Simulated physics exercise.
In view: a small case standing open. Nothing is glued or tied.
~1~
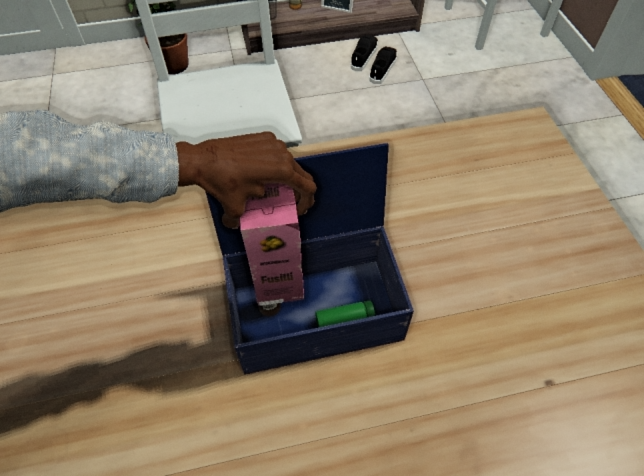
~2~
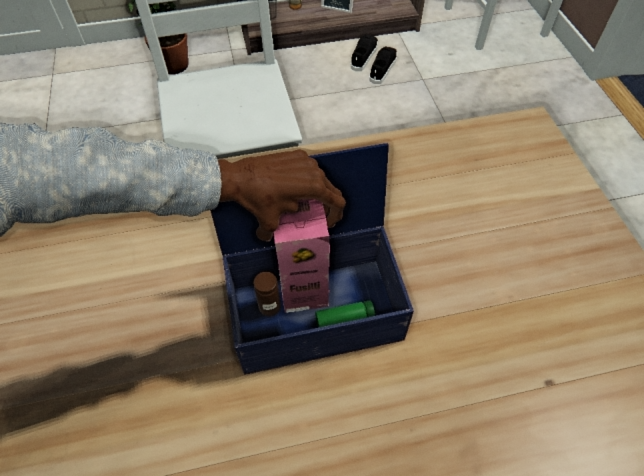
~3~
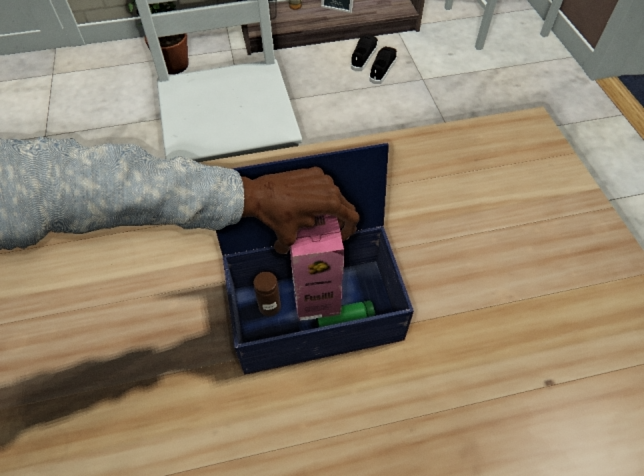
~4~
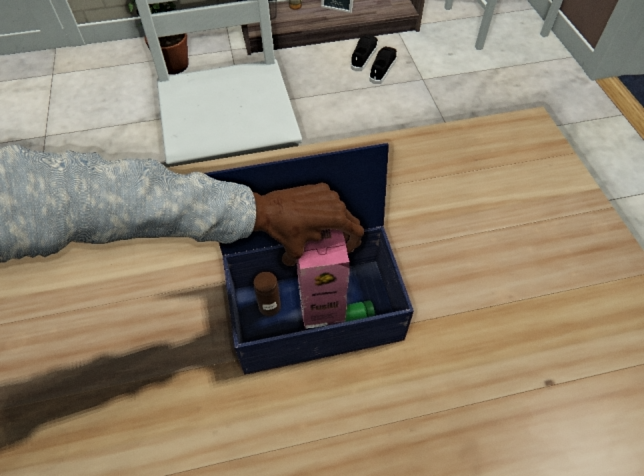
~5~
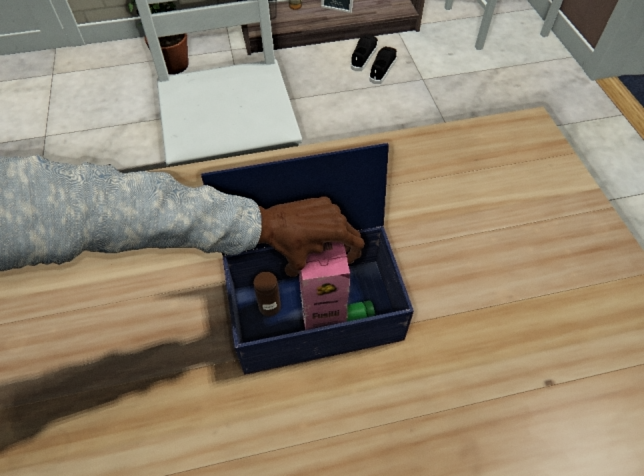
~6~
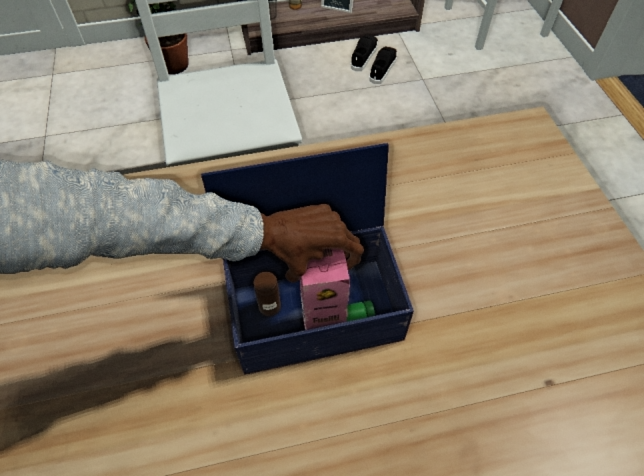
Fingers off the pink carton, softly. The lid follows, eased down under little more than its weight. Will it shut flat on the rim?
As it turns out, it stays ajar.
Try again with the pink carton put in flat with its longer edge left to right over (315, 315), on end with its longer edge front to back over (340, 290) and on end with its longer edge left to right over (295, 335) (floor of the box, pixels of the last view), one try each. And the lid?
First try: It sits on the rim; second try: It will not close; third try: It is held up.
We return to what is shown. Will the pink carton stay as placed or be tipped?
The pink carton ends up tilted.
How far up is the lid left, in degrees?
Some 30° above the rim.
Then, 0.60 s past the last view, pink carton rocked 39° from its first pose near (320, 297); green shaker displaced well along.
Then, 1.30 s past the last view, lid 79° above the rim; pink carton rocked 41° from its first pose near (321, 296); green shaker displaced well along.
Then, 1.70 s past the last view, lid 47° above the rim; pink carton rocked 41° from its first pose near (321, 296); green shaker displaced well along.
Finally, lid 30° above the rim; down or leaning hard in the box, pink carton; moved from the start, green shaker; brown shaker still in place. Final places as the last picture's camera would see them, pink carton near (321, 296).
